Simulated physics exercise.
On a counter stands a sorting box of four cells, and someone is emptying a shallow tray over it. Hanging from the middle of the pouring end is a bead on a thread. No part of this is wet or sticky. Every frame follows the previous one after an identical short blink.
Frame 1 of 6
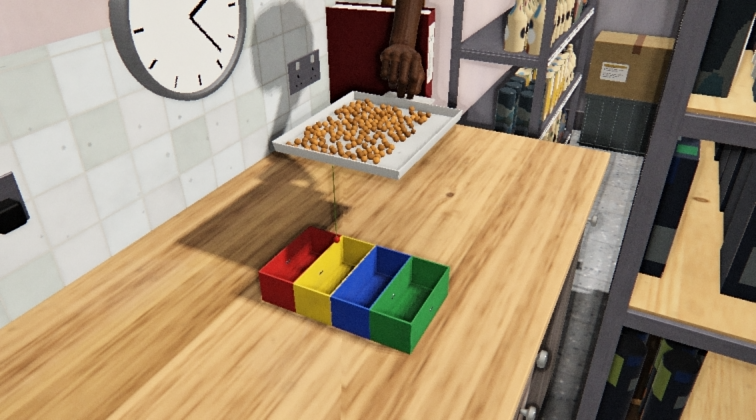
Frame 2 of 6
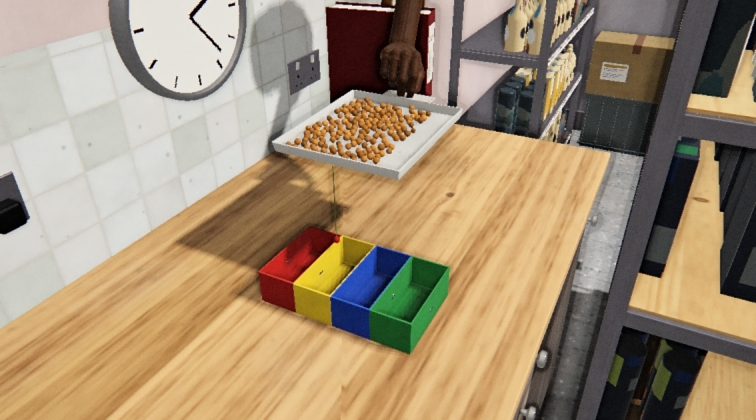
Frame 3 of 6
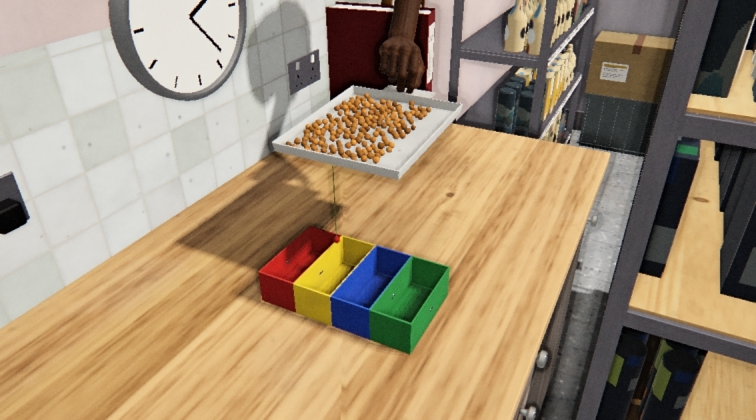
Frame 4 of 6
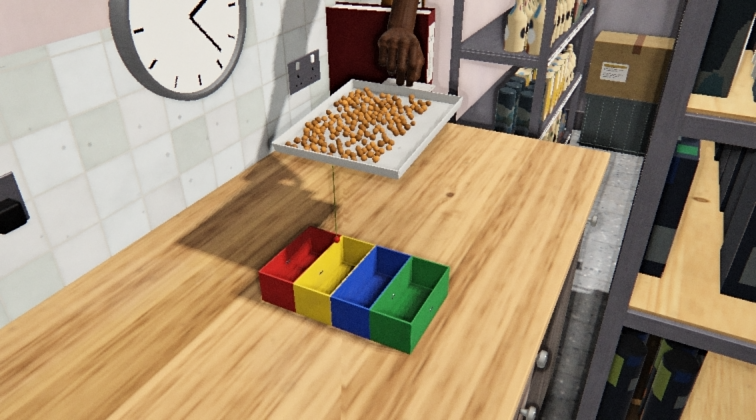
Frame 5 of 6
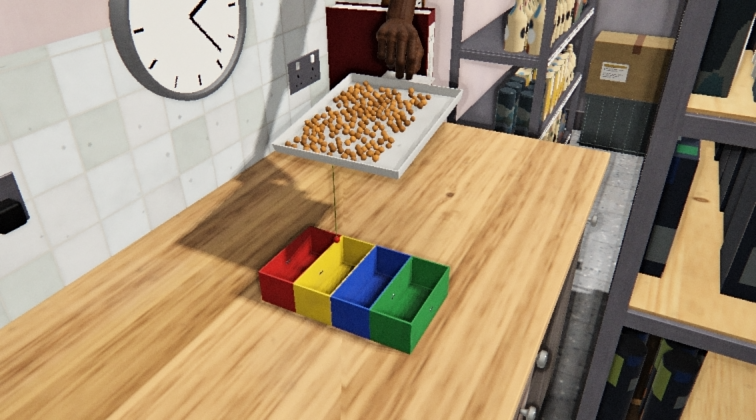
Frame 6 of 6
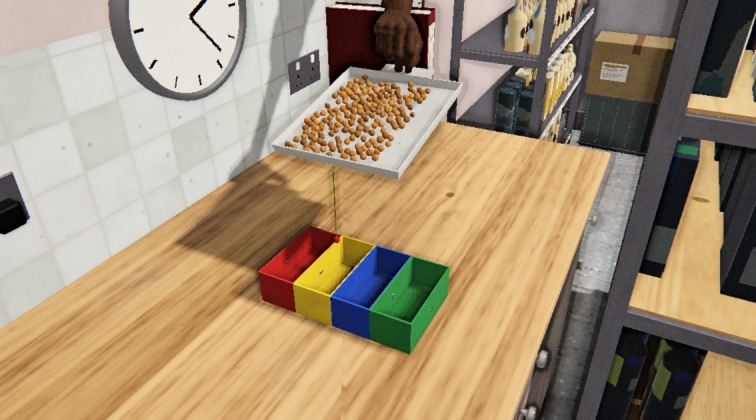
A dark-skinned hand grips the far edge of a shallow pale tray above a wooden counter, seen from above at an angle, with a tiled wall and clock at left and shelving at right. Orange-brown chickpeas cover the tray, a thread hangs beneath it, and red, yellow, blue and green cells sit below, left to right. The hand slowly raises the tray's far side, tilting it slightly toward the viewer, while the chickpeas stay on it and the camera stays still.
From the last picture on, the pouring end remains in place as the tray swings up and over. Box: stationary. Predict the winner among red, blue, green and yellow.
I would say red.
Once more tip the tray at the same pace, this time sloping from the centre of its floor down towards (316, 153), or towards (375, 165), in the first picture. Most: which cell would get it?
That red cell, then the blue cell.
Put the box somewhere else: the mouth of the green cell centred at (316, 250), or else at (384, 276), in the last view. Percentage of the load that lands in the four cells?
60 and 100 in a hundred, in turn.
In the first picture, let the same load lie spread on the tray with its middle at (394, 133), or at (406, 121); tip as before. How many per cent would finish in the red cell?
In order, 30 per cent then 30 per cent.
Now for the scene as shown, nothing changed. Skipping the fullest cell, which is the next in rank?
The answer is yellow.
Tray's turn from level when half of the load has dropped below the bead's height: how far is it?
I'd say close to 110 degrees.
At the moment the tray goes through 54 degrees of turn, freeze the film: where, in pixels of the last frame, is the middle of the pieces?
Somewhere near pixel (330, 127).
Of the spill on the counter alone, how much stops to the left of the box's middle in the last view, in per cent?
Estimate: About 100 percent.
Shortly afterwards, tray tipped steeply; all but a few on the tray; only a few falling or outside the box.
Next, tray tipped right over; all but a few on the tray; only a few in the blue cell; only a few falling or outside the box.
Some moments later, tray tipped past a quarter turn; near a third in the red cell; near a quarter in the yellow cell; a little in the blue cell; near a quarter falling or outside the box.
In the end, tray tipped past a quarter turn; near a third in the red cell; near a quarter in the yellow cell; a little in the blue cell; none at all in the green cell; near a quarter outside the box.
